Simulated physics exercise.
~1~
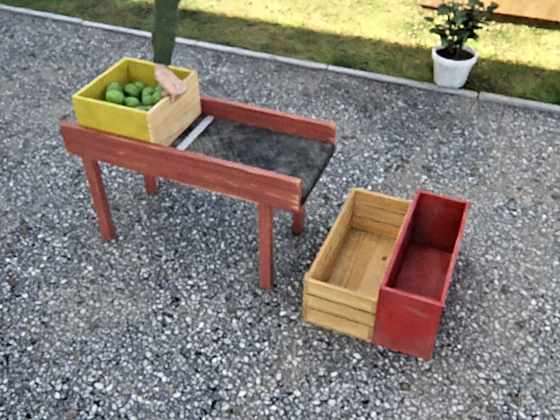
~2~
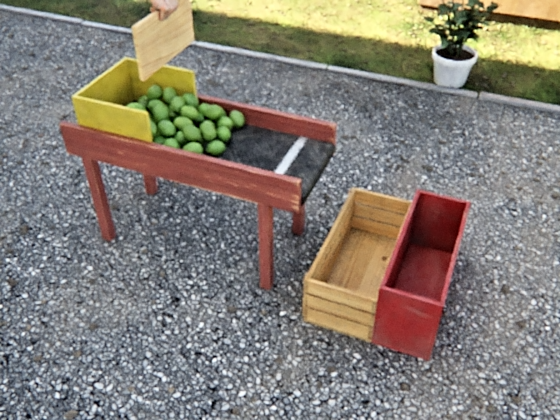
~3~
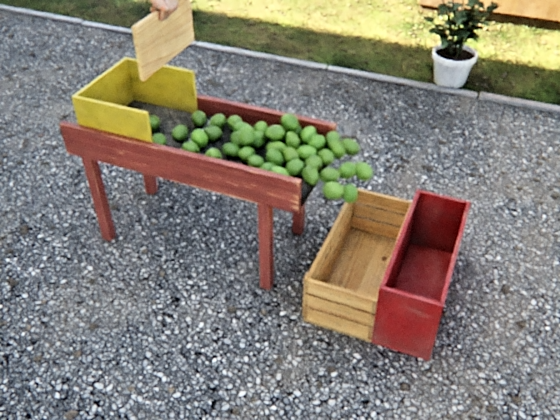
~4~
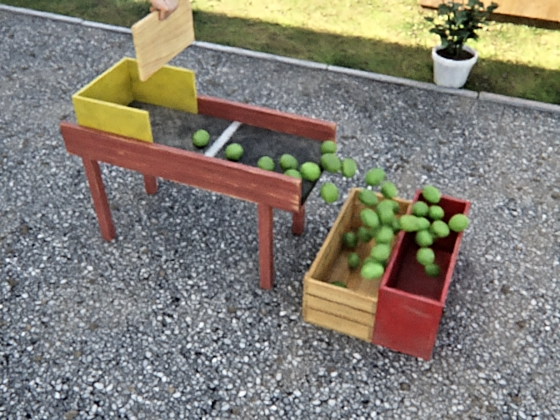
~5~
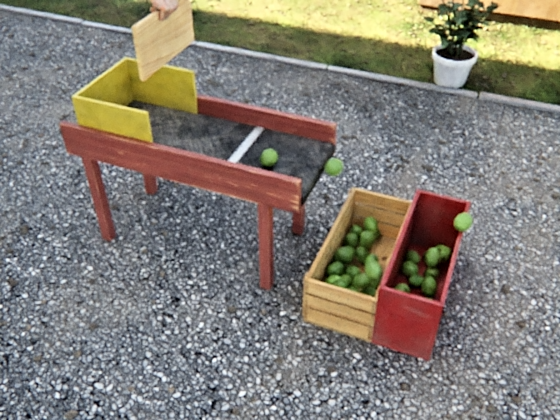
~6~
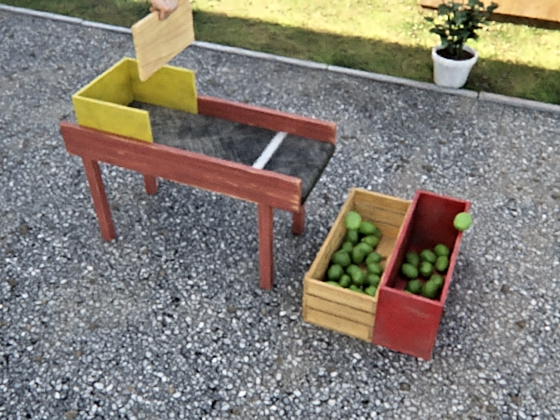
A hand lifted a wooden gate from a yellow pen, and a pile of limes rode the moving belt to the right and spilled off its end, landing partly in the wooden tub and partly in the red one, with more ending up in the wooden tub.
